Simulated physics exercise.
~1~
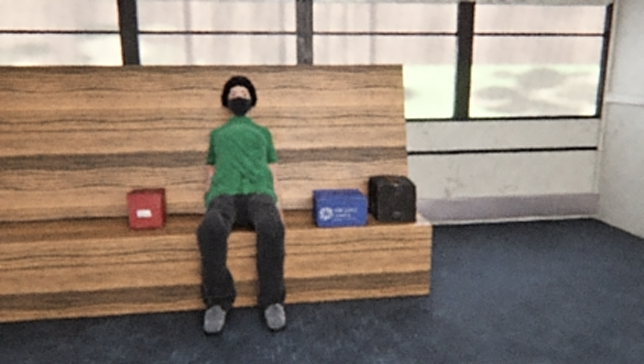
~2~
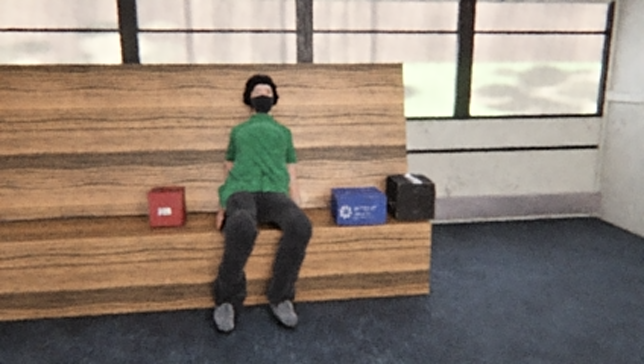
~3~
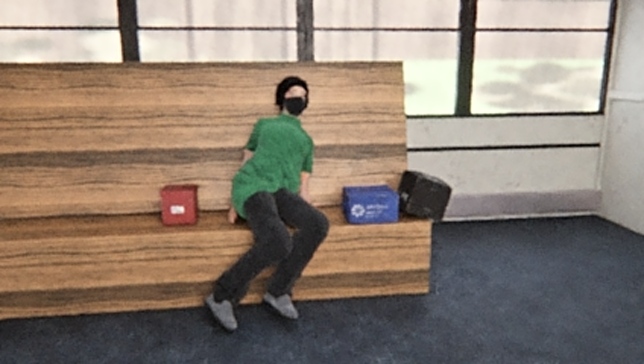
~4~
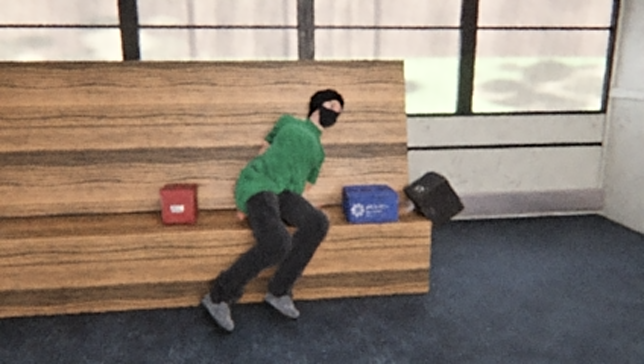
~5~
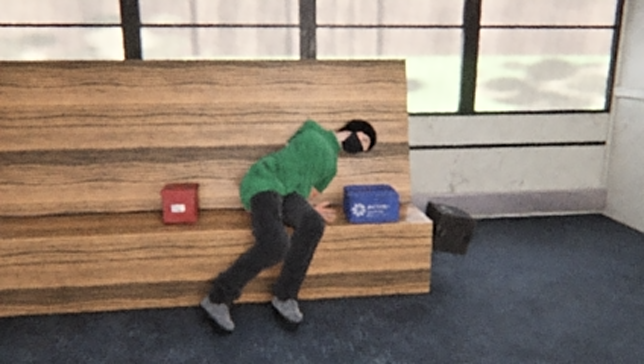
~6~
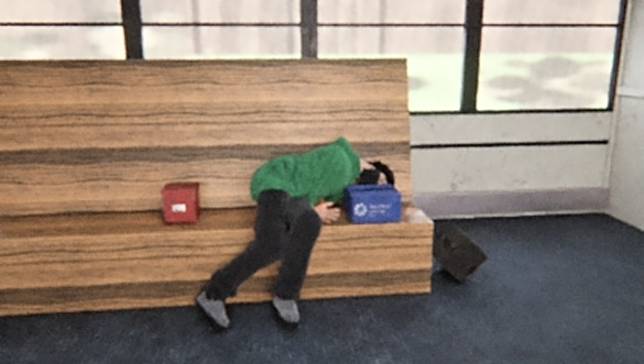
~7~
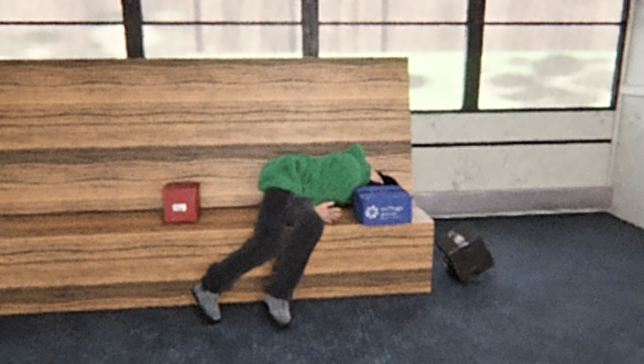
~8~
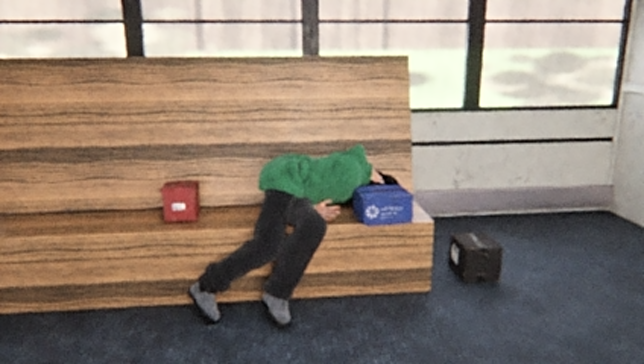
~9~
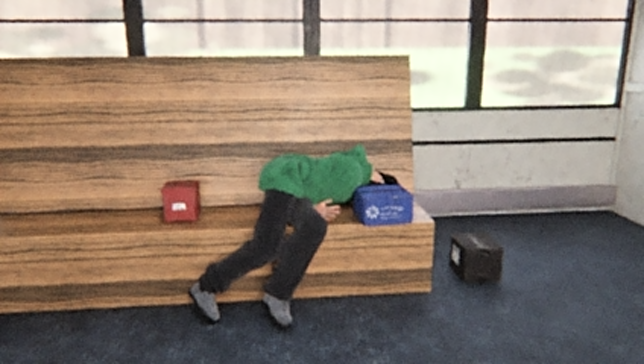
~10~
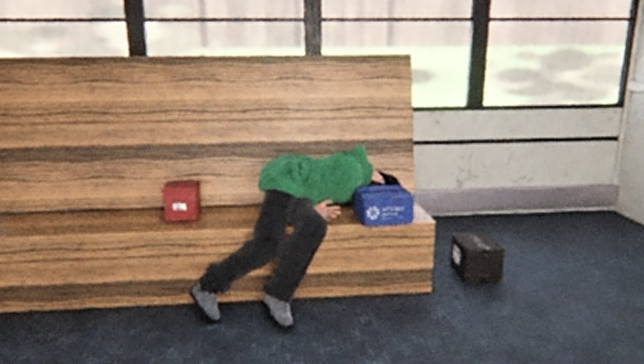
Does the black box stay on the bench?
No, the black box slides off the right end of the bench and ends up on the floor.
